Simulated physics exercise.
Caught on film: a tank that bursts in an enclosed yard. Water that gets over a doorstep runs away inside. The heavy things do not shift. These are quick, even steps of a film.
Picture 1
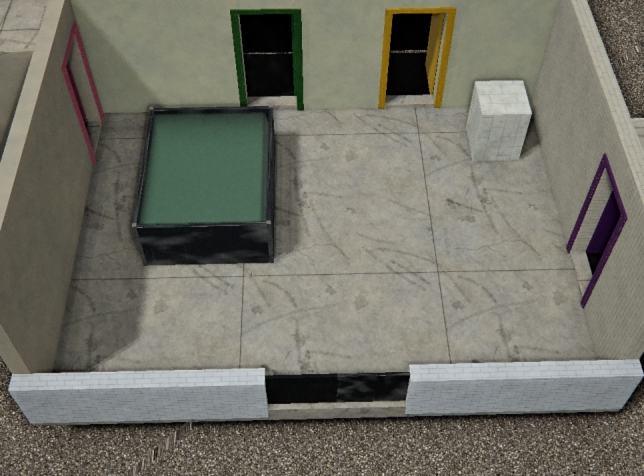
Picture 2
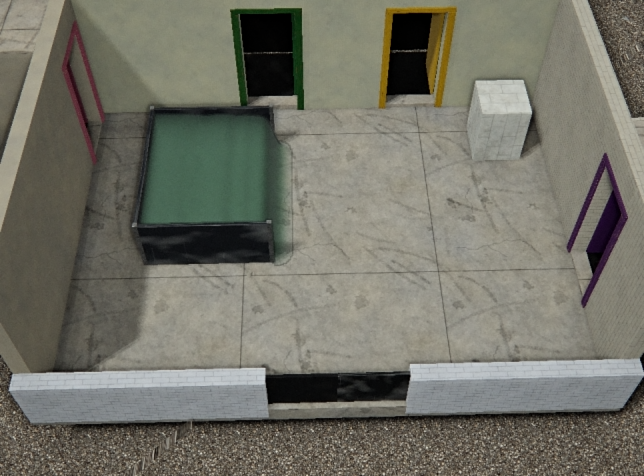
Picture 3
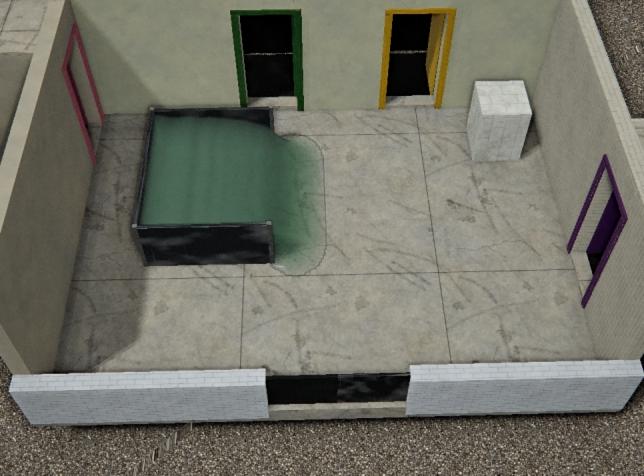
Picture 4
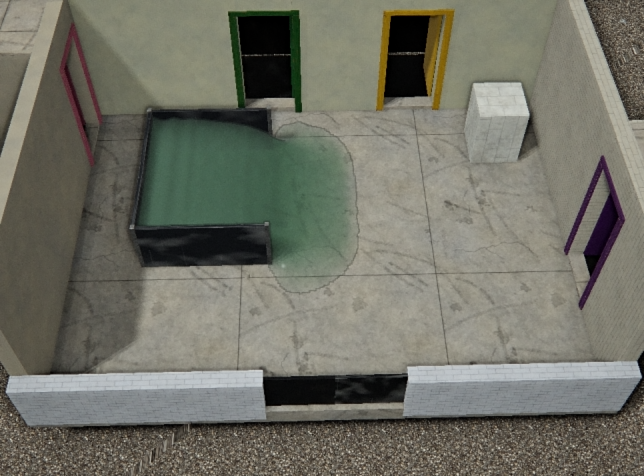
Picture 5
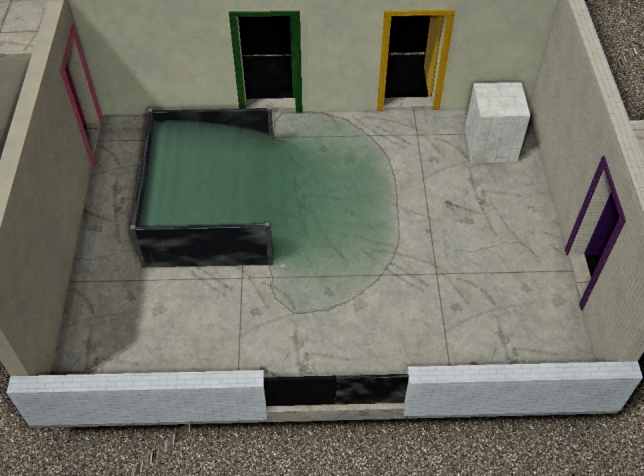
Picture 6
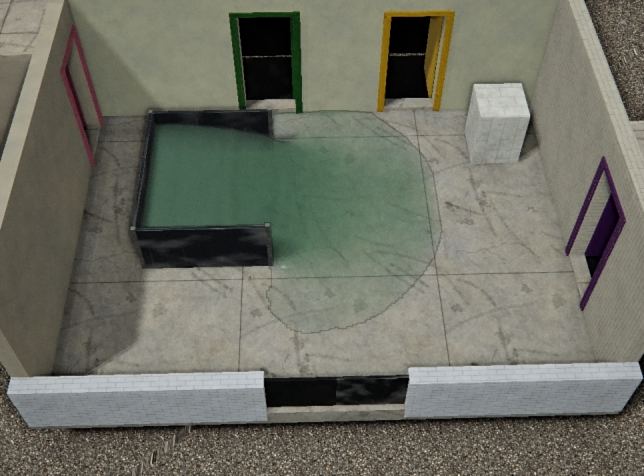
The clip shows a dark-walled tank of green water in a walled yard with coloured doorways; its right side opens, and water pours out, spreading rightward and toward the viewer across the stone floor in a widening, rounded sheet.
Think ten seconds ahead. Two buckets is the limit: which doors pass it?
The green door holds within the limit; the pink door floods; the yellow door floods; the purple door floods.
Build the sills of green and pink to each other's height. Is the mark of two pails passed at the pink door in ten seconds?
One by one: Pink door takes less.
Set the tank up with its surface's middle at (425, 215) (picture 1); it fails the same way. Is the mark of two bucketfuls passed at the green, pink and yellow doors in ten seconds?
Green door takes less, pink door is over, yellow door is under.
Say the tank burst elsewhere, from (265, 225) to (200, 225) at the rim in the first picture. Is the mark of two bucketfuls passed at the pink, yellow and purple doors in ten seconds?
My reading: Pink door passes that mark; yellow door holds; purple door floods.
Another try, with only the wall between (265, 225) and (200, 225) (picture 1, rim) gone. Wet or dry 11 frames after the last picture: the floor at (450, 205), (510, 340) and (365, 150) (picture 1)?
As listed: Not flooded, covered, clear.
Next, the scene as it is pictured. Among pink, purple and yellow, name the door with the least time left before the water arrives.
That is the yellow-painted one.
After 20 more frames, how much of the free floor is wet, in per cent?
About 60 per cent.
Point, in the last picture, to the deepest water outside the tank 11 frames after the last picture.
Roughly at (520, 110).
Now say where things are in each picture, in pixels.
The first frame shows the open tank at (207, 167) is whole and still.
In the second frame, the front is at (277, 143), out from the gap at (270, 190).
In the third frame, water pours out at (270, 191) and has run to (301, 138).
In the fourth frame, water pours out at (268, 194) and has run to (319, 132).
In the fifth frame, the front is at (343, 122), out from the gap at (269, 195).
In the sixth frame, water pours out at (269, 196) and has run to (436, 235).
A moment on, water covers 55 % of the floor; the green door wet at the sill, nothing in, the pink door not reached, the yellow door wet at the sill, nothing in, the purple door wet at the sill, nothing in.
Next, water covers 60 % of the floor; the green door wet at the sill, nothing in, the pink door not reached, the yellow door under two buckets in, the purple door over two buckets in.
Then, water covers 60 % of the floor; the green door wet at the sill, nothing in, the pink door not reached, the yellow door over two buckets in, the purple door far over two buckets in.
Later, water covers 80 % of the floor; the green door wet at the sill, nothing in, the pink door not reached, the yellow door far over two buckets in, the purple door far over two buckets in.
In the end, water covers 100 % of the floor; the green door wet at the sill, nothing in, the pink door over two buckets in, the yellow door far over two buckets in, the purple door far over two buckets in.
